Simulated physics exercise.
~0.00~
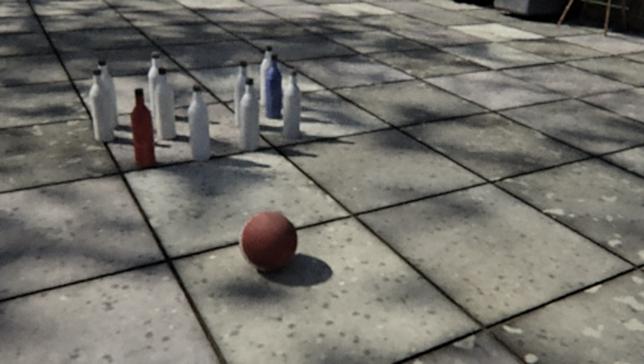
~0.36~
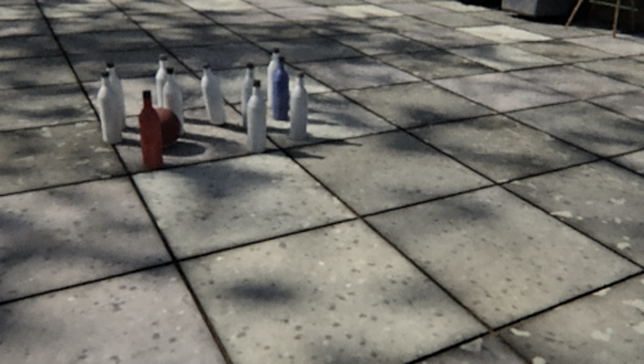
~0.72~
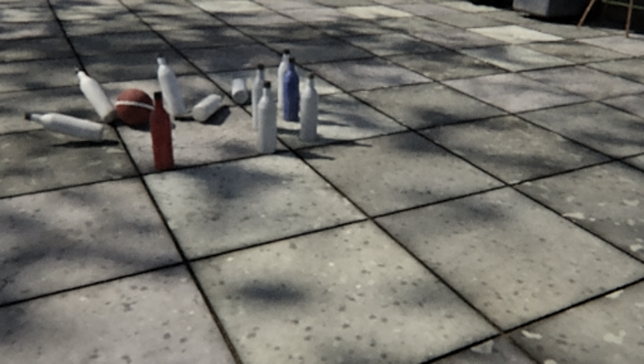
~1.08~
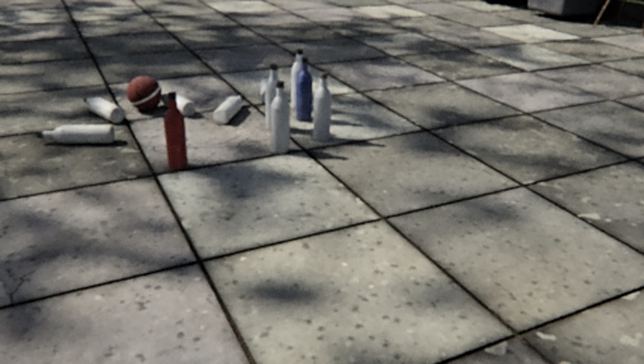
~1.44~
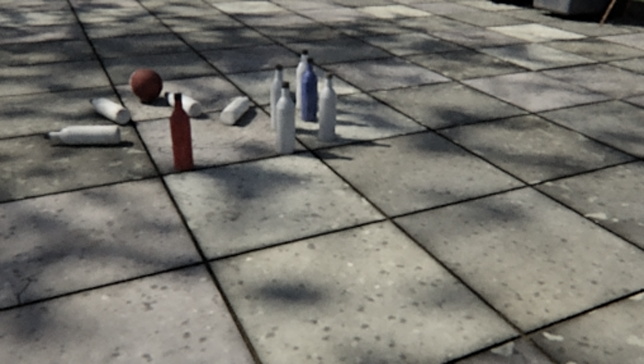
In the video, a reddish ball rolls away across sunlit paving toward a cluster of white, red and blue bottles, knocking over several white ones on the left, then rolls beyond them while the red and blue bottles and a few white ones remain standing.
